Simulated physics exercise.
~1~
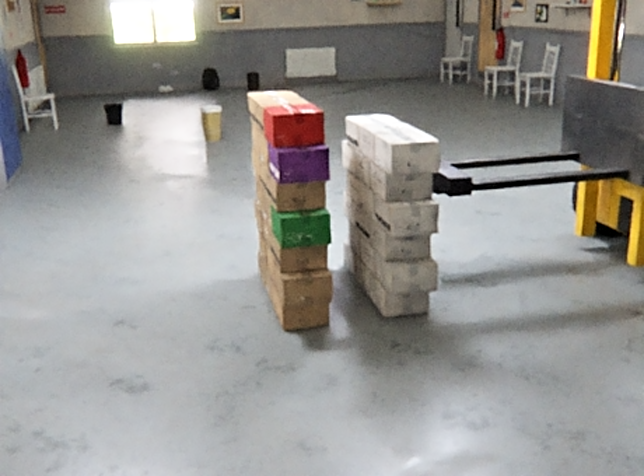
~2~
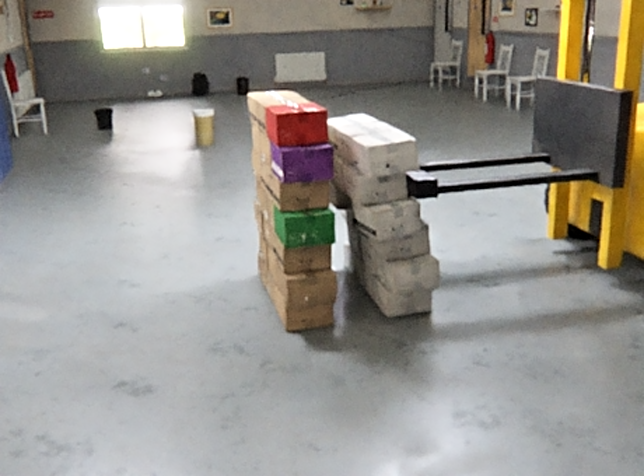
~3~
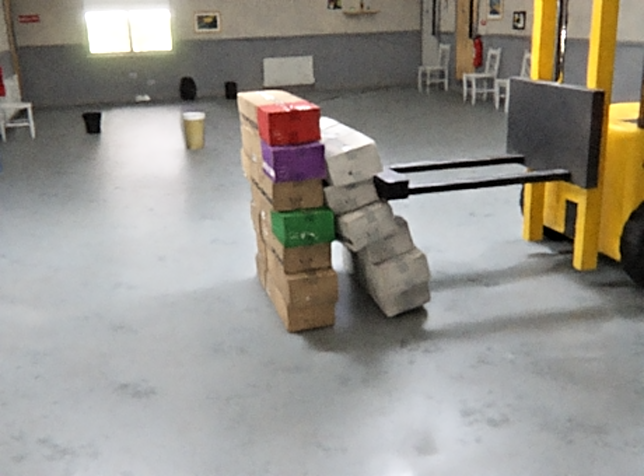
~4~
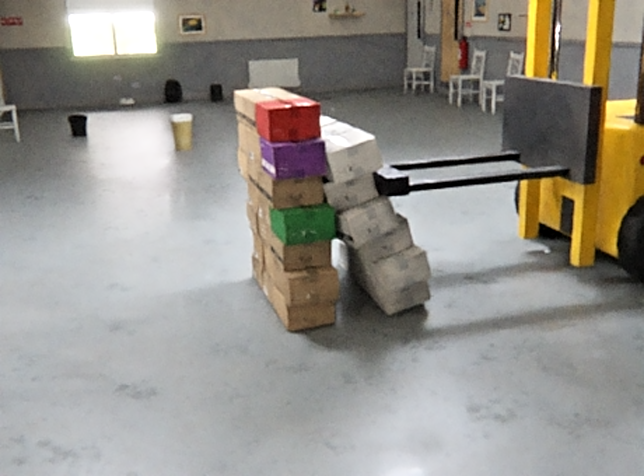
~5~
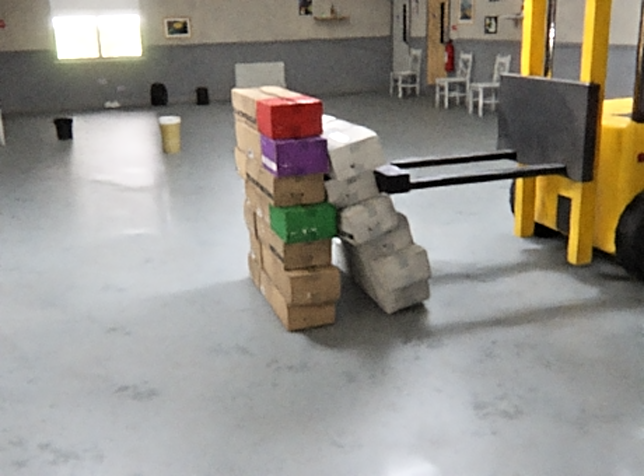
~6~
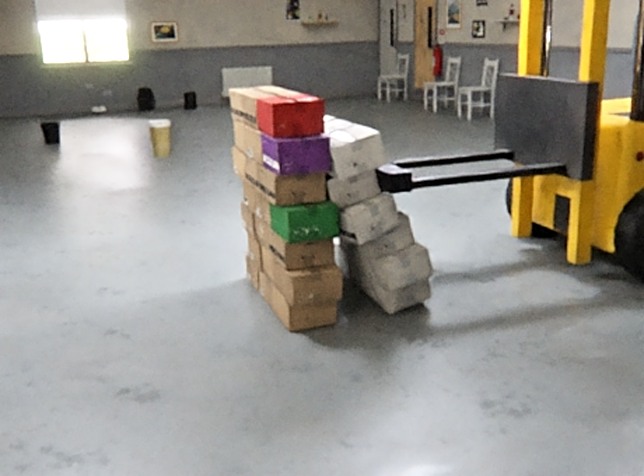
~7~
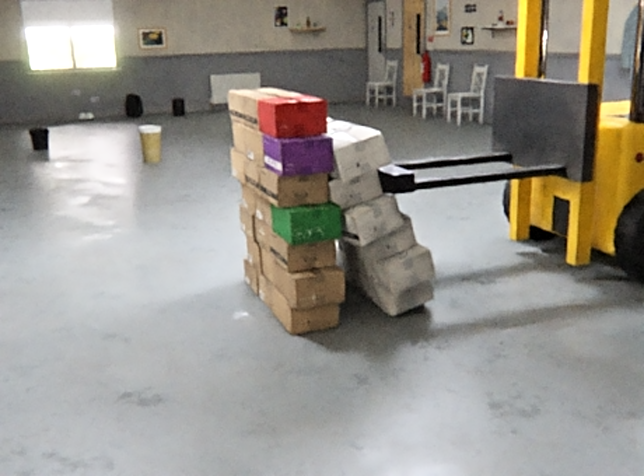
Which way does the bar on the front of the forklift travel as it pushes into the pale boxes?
The bar travels to the left, pushing the upper pale boxes toward the brown stack.
